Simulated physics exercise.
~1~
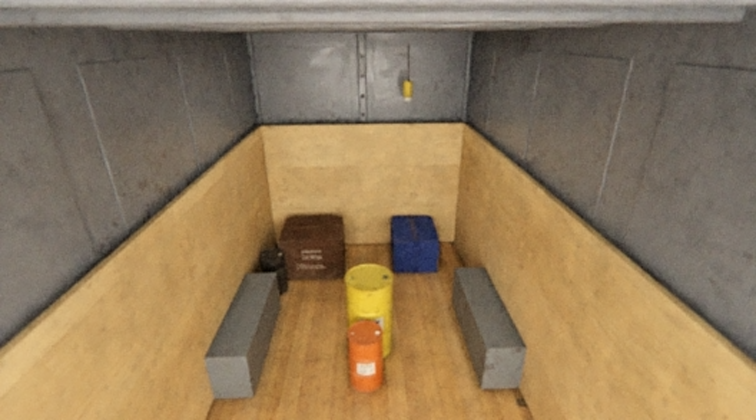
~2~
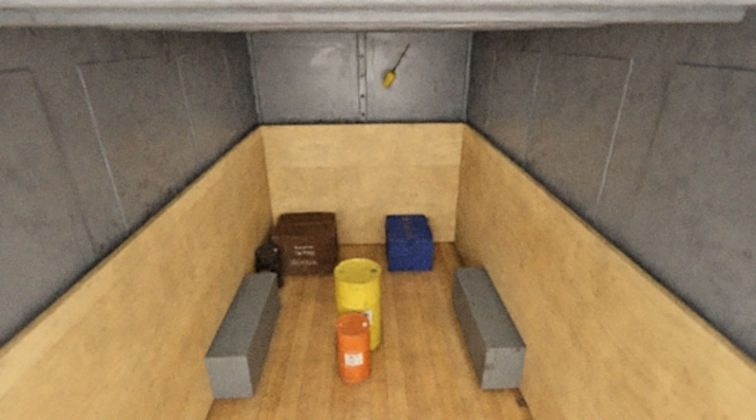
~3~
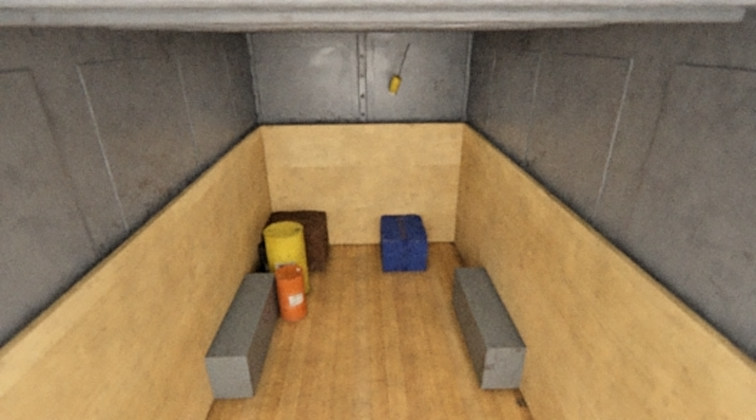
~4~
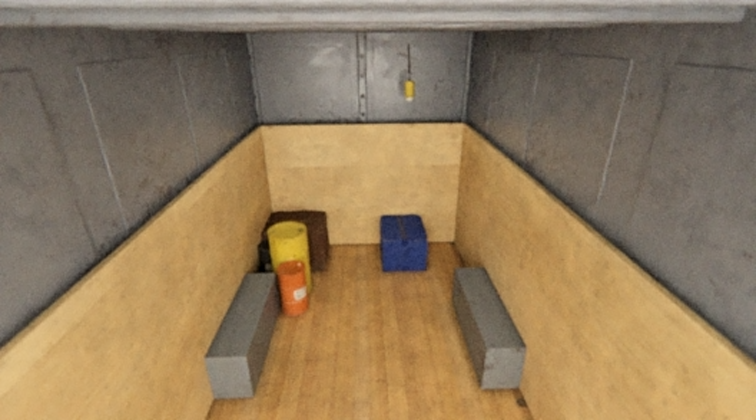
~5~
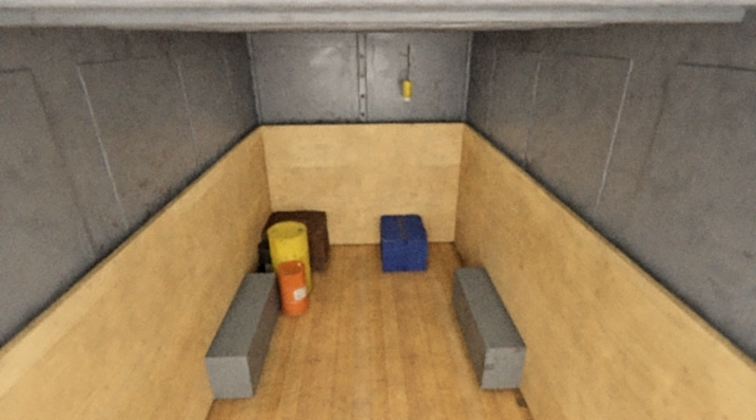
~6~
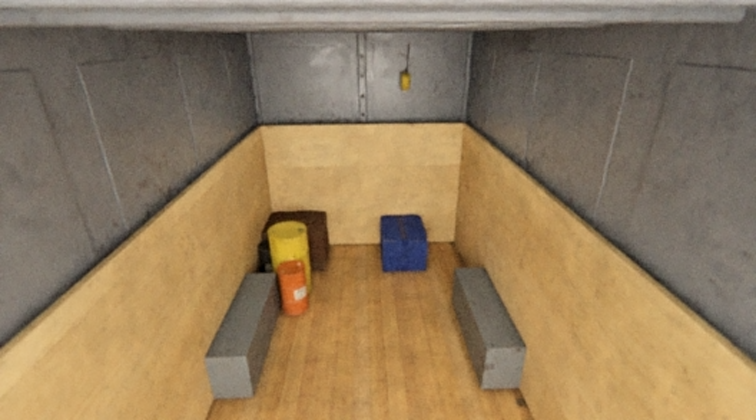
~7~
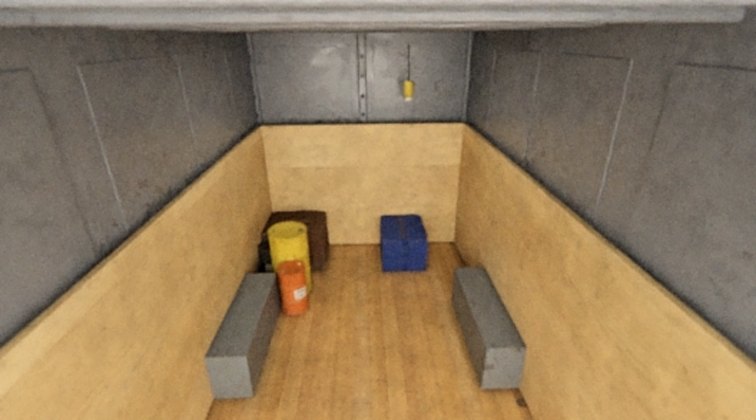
A tall yellow drum stands behind a smaller orange canister in the middle of a van's load bay, seen from the rear towards the bulkhead. A brown box and a small black canister sit at the back left, a blue box at the back right, and grey wheel boxes line both sides. As the hanging yellow lamp swings, everything except the black canister shifts slightly left. Then the drum and orange canister slide far left and forwards, stopping upright before the brown box, while the boxes and black canister barely shift. The load stays there as the lamp sways.
